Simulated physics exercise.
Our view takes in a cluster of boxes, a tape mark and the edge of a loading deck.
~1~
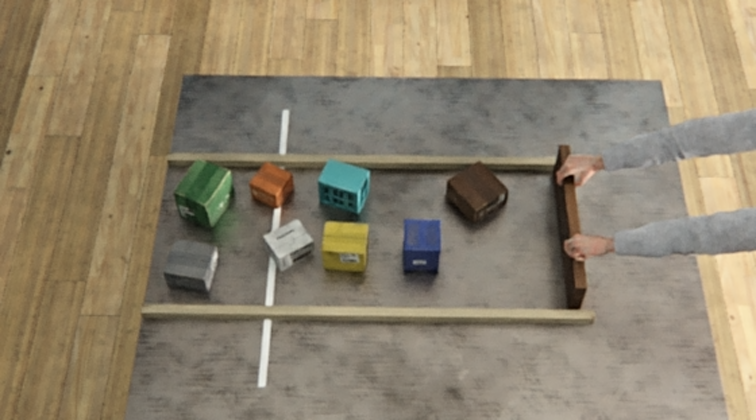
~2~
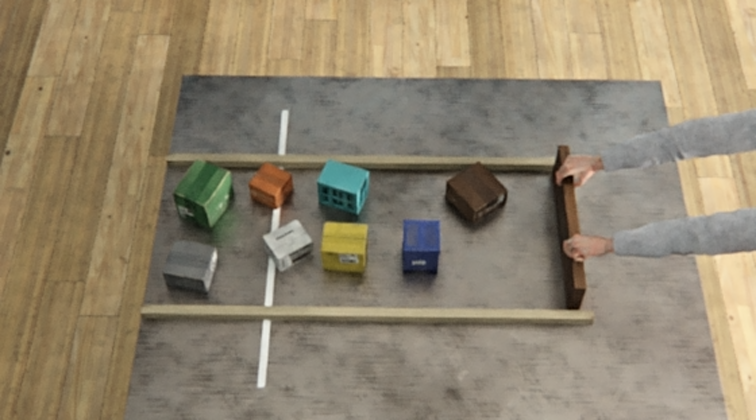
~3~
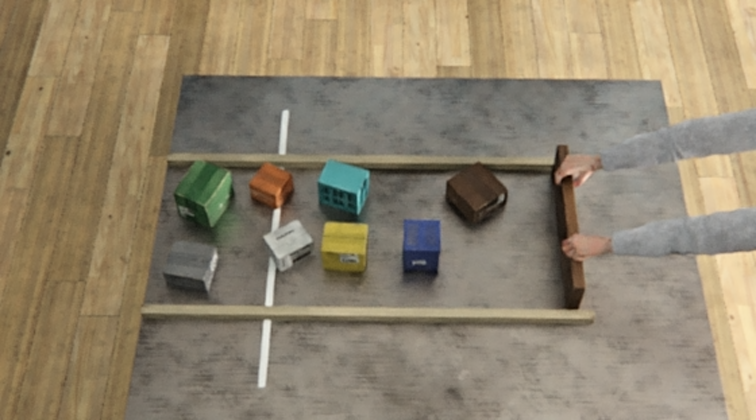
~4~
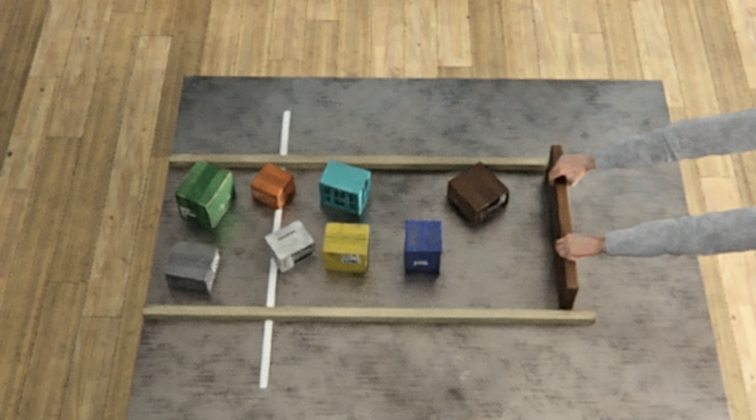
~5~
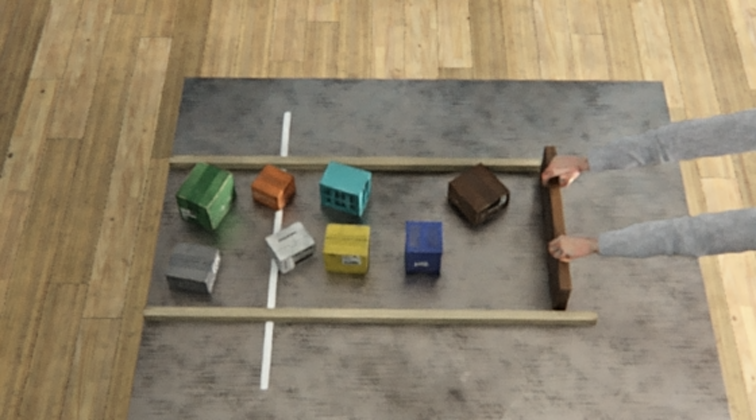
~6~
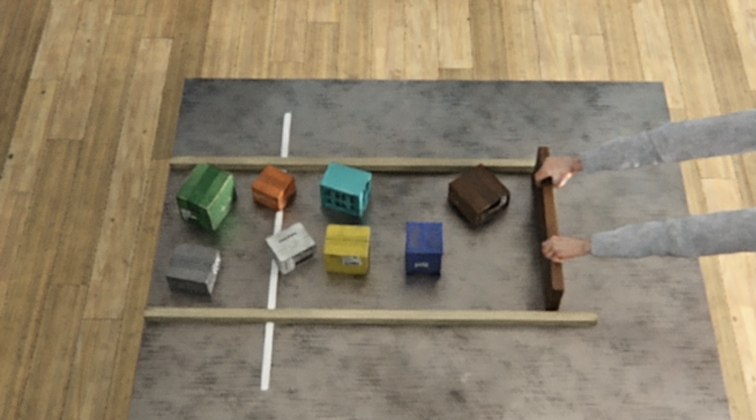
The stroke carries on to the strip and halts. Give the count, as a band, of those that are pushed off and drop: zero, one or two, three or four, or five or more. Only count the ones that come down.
Seems the ones that don't stay up number one or at most two, for sure.
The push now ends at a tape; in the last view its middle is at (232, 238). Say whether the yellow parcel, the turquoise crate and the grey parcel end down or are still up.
Taking them in turn: Yellow parcel is still there, turquoise crate is still there, grey parcel ends up off it.
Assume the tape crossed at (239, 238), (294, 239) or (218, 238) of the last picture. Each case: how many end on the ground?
In order: 4, 1 and 5.
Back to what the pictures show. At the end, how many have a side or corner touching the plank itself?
Contact count: 2.
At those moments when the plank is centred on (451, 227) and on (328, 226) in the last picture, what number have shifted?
By the first moment it's 1, by the second it's 8.
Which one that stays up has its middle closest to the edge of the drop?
Foremost, the grey parcel.
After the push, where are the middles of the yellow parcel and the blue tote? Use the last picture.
(217, 249) and (256, 247).
Soon after, none off yet; grey parcel at rest near (194, 269); green parcel at rest near (207, 197); orange box at rest near (274, 188).
Then, none off yet; grey parcel moved a little near (185, 270); green parcel moved a little near (188, 199); orange box moved about its own width near (228, 190).
By the end, the number that fall off is one or two; fallen, green parcel.
